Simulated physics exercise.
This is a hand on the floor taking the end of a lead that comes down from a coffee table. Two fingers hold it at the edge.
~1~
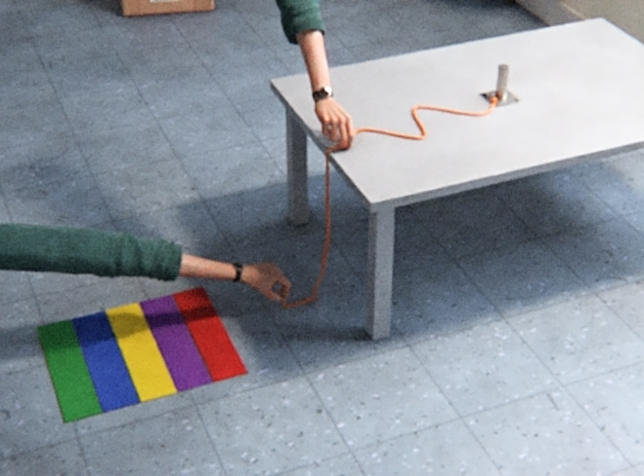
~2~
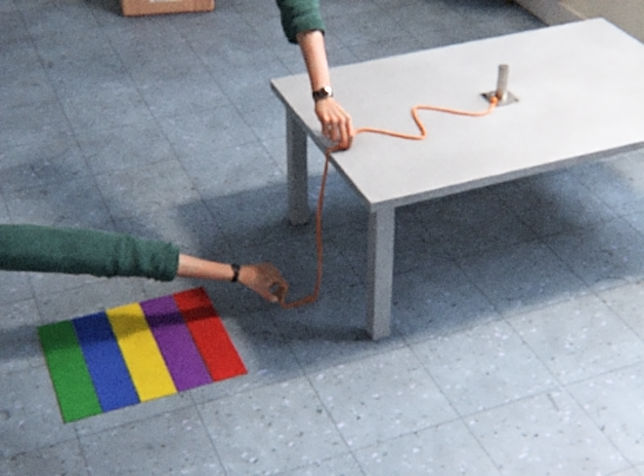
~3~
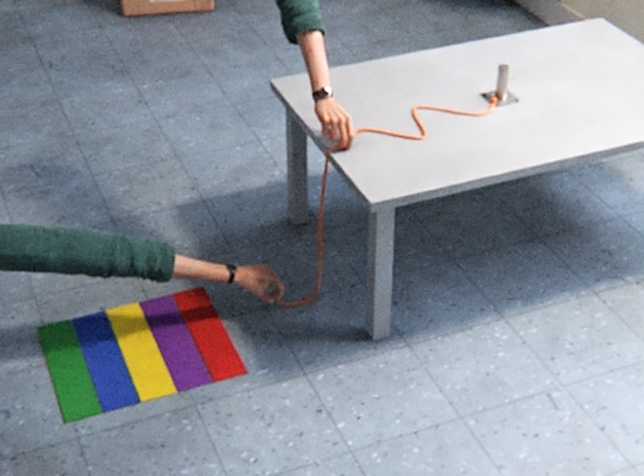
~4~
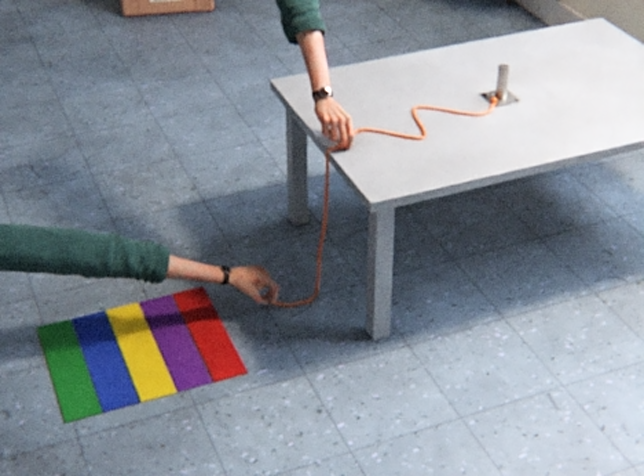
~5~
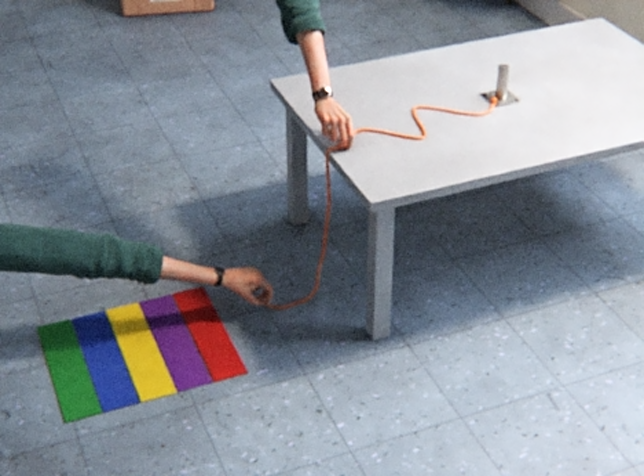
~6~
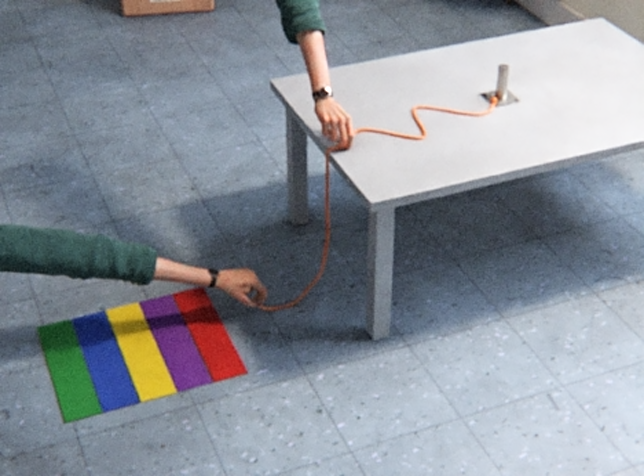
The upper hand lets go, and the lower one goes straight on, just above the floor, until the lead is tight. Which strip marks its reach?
The end stops over the green strip.
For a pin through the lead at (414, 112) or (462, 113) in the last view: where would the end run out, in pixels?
The places are (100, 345) and (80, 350).
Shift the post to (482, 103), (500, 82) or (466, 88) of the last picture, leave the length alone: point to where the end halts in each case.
About (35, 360), (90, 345) and (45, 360).
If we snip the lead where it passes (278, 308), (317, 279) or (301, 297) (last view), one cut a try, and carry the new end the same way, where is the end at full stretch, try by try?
Try by try, around (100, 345), (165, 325) and (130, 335).
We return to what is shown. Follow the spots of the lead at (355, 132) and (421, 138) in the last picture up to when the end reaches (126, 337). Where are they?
About (315, 184), and the other about (346, 137).
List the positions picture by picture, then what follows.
The first picture shows end (281, 297); red (223, 360); purple (188, 370); yellow (152, 379); blue (115, 389); green (78, 399).
The second picture shows end (279, 298); lead through (481, 115) (414, 112) (394, 135) (335, 149) (319, 219) (319, 281).
The third picture shows end (275, 299).
The fourth picture shows end (269, 300); lead through (481, 115) (414, 112) (394, 135) (335, 149) (325, 219) (318, 282).
The fifth picture shows end (263, 302).
The sixth picture shows end (257, 304); lead through (481, 115) (414, 112) (394, 135) (335, 149) (327, 218) (315, 282).
Soon after, end near (126, 337); over yellow.
Then, end near (86, 347); over blue.
At full stretch, end near (62, 353); over green. It gets as far as the green strip.
